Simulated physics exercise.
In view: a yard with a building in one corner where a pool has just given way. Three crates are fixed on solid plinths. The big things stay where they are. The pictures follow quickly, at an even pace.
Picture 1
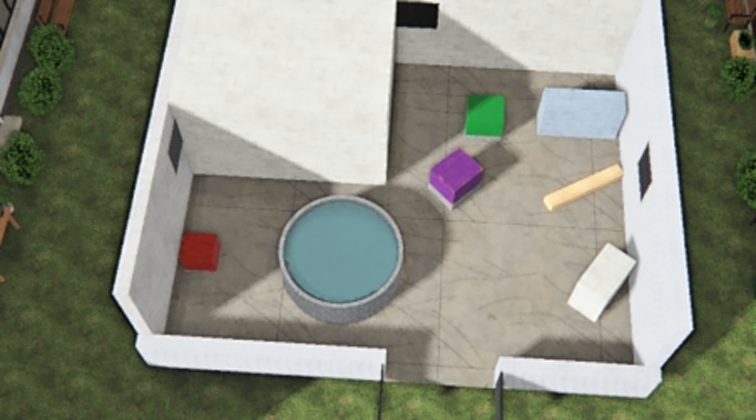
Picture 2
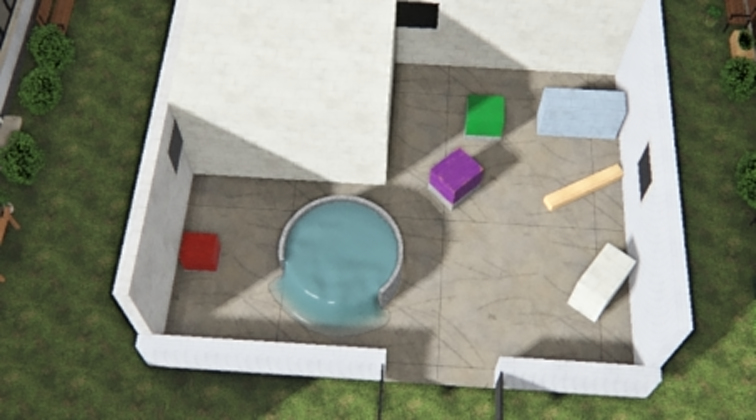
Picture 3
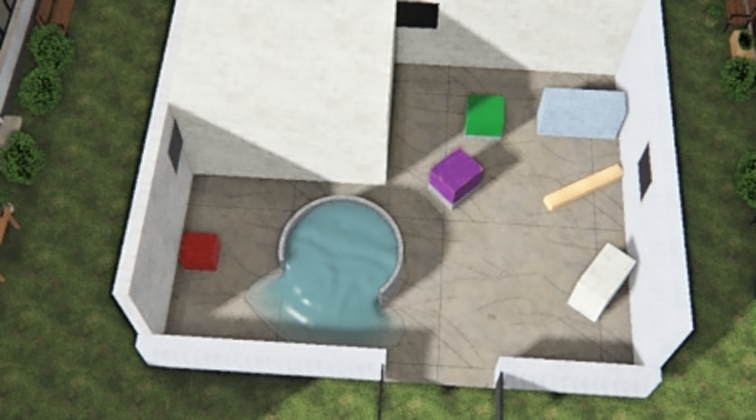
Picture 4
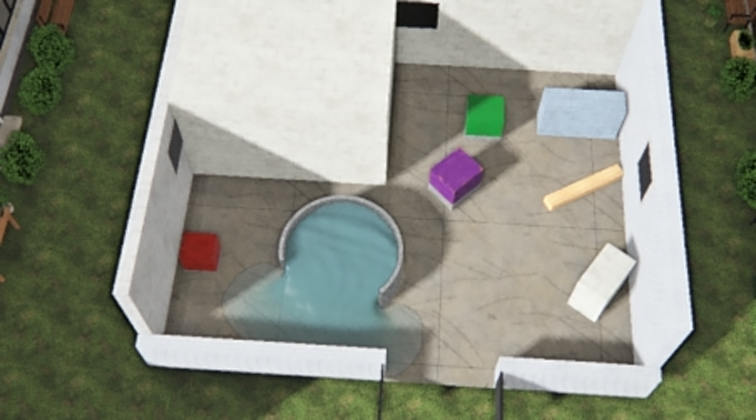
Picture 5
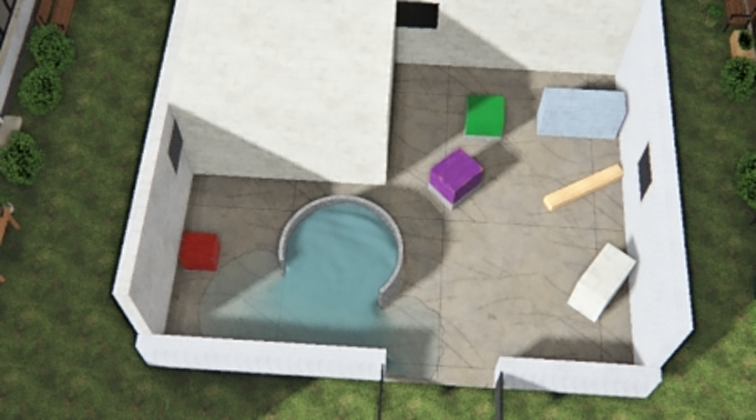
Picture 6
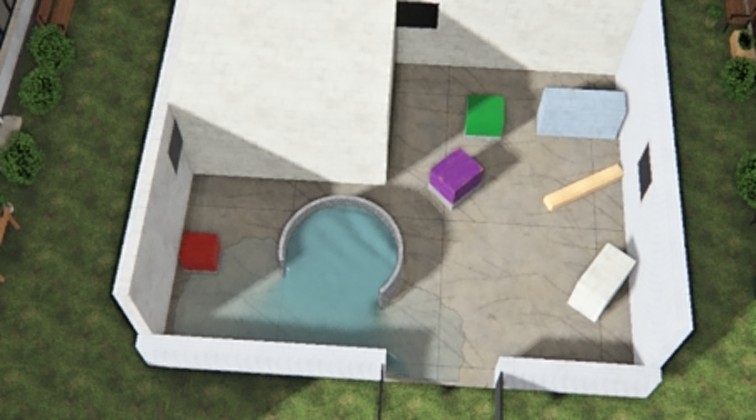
A white-walled yard with a building filling its upper left corner is seen from high above by a camera that stays still, with grass outside. A round grey-rimmed pool of blue water stands left of centre, with a red block to its left and purple, green, pale blue, tan and white objects to its right. The pool's lower side gives way, and water pours out, spreading and thinning across the paving along the front wall, while the objects stay put.
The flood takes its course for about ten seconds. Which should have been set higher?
One by one: The purple crate keeps dry; the green crate keeps dry; the red crate is soaked.
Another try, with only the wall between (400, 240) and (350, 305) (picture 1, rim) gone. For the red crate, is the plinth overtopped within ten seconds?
The red crate stays dry.
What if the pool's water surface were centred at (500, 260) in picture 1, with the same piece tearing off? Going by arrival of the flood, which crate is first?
It is the one in red.
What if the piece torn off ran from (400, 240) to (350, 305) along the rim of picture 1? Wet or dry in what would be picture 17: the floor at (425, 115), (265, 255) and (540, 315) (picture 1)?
In turn: Clear, dry, covered.
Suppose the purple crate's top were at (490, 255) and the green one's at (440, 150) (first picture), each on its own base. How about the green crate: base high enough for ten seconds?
Then: The green crate remains dry.
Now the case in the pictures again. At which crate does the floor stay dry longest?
I say the one in green.
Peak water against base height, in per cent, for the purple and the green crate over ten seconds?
About 60 and 20 per cent.
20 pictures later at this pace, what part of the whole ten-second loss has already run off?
I make it 55 per cent.
A moment on, water covers 20 % of the floor; the purple crate not reached, the green crate not reached, the red crate water round its plinth.
Next, water covers 30 % of the floor; the purple crate not reached, the green crate not reached, the red crate water round its plinth.
Then, water covers 50 % of the floor; the purple crate water round its plinth, the green crate not reached, the red crate water round its plinth.
Later, water covers 65 % of the floor; the purple crate water round its plinth, the green crate water round its plinth, the red crate water round its plinth.
In the end, water covers 75 % of the floor; the purple crate stayed above the water, the green crate stayed above the water, the red crate was topped.
